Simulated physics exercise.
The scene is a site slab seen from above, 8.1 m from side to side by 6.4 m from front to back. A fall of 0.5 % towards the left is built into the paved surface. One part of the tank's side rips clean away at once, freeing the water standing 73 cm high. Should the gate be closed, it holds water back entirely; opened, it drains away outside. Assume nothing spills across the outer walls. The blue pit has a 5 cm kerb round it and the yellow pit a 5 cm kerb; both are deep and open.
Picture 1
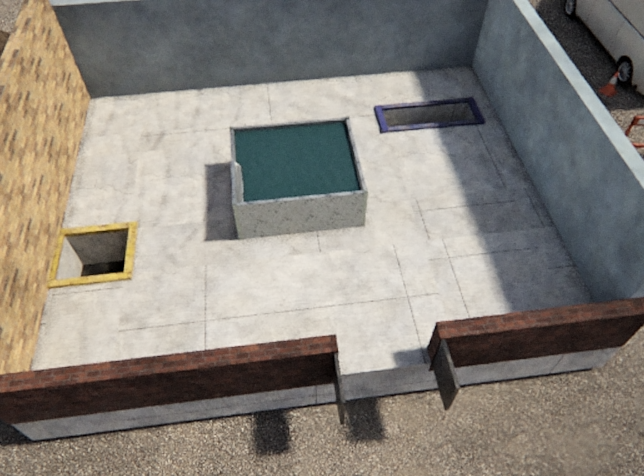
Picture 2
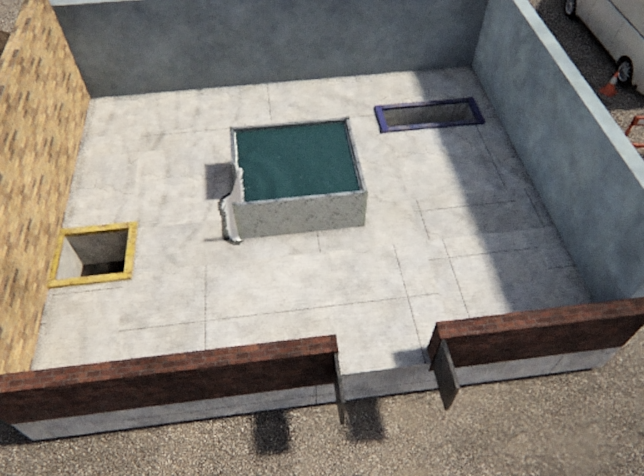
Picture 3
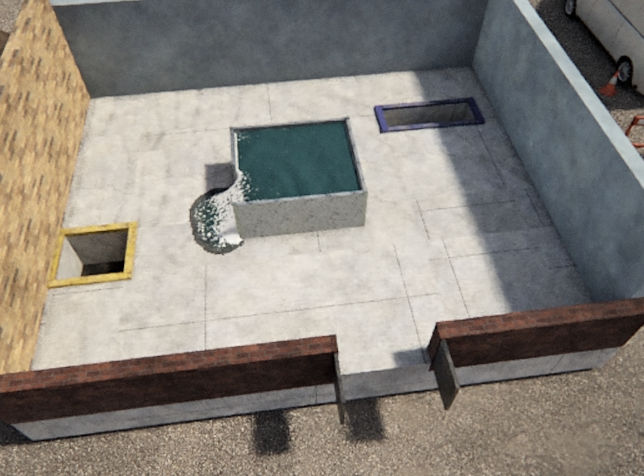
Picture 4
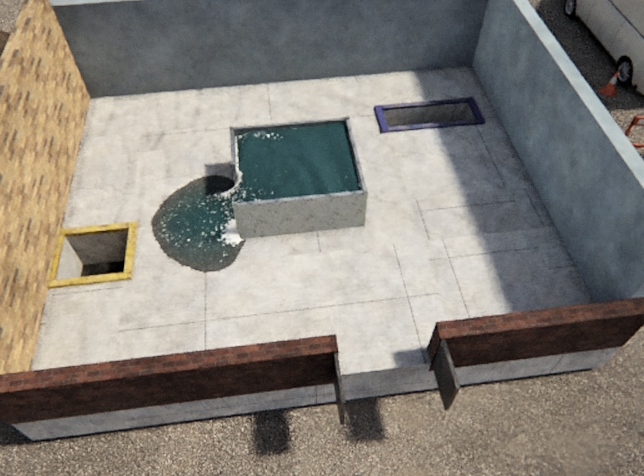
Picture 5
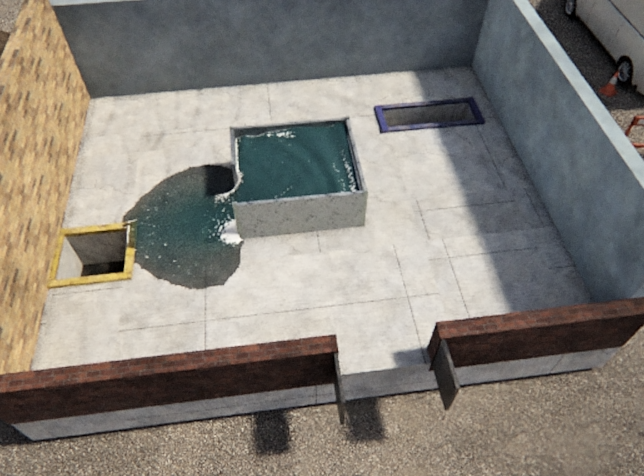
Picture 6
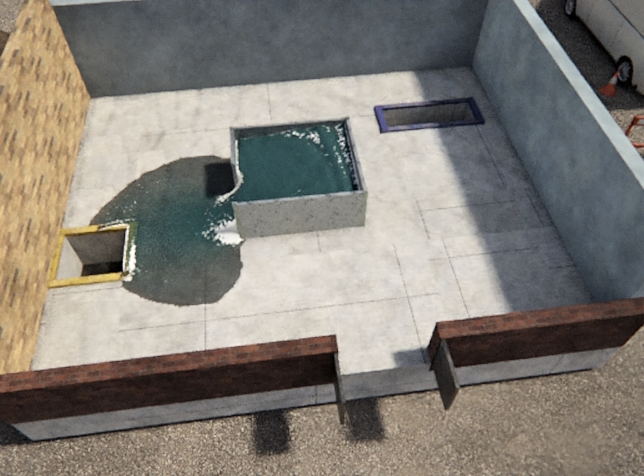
Water bursting through the left side of a square tank, spreading across pale paving and reaching the edge of a yellow-rimmed pit.
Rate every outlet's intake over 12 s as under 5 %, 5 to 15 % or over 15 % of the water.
Intake: Gate less than 5 %, blue pit not even 5 %, yellow pit above 15 %.
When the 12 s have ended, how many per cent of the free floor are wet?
Roughly 90 % of the floor is wet.
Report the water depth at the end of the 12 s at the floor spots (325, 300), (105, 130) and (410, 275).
2, 5 and 2 cm, respectively.
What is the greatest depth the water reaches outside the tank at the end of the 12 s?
Max depth: About 8 centimetres.
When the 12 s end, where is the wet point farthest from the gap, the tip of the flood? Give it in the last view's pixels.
Point: Roughly (466, 69).
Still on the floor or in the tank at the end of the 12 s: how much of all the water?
Share still there: About 64 %.
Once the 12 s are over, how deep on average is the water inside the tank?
Roughly 7 centimetres.
A moment later water covers 20 % of the floor and is deepest (34 cm) near (227, 221); gone so far, the gate 0 %, the blue pit 0 %, the yellow pit 6 %.
Soon after water covers 25 % of the floor and is deepest (34 cm) near (29, 384); gone so far, the gate 0 %, the blue pit 0 %, the yellow pit 13 %.
Next water covers 30 % of the floor and is deepest (21 cm) near (91, 101); gone so far, the gate 0 %, the blue pit 0 %, the yellow pit 20 %.
Later on water covers 65 % of the floor and is deepest (11 cm) near (68, 205); gone so far, the gate 0 %, the blue pit 0 %, the yellow pit 32 %.
At the end water covers 90 % of the floor and is deepest (8 cm) near (89, 106); gone so far, the gate 1 %, the blue pit 0 %, the yellow pit 35 %.
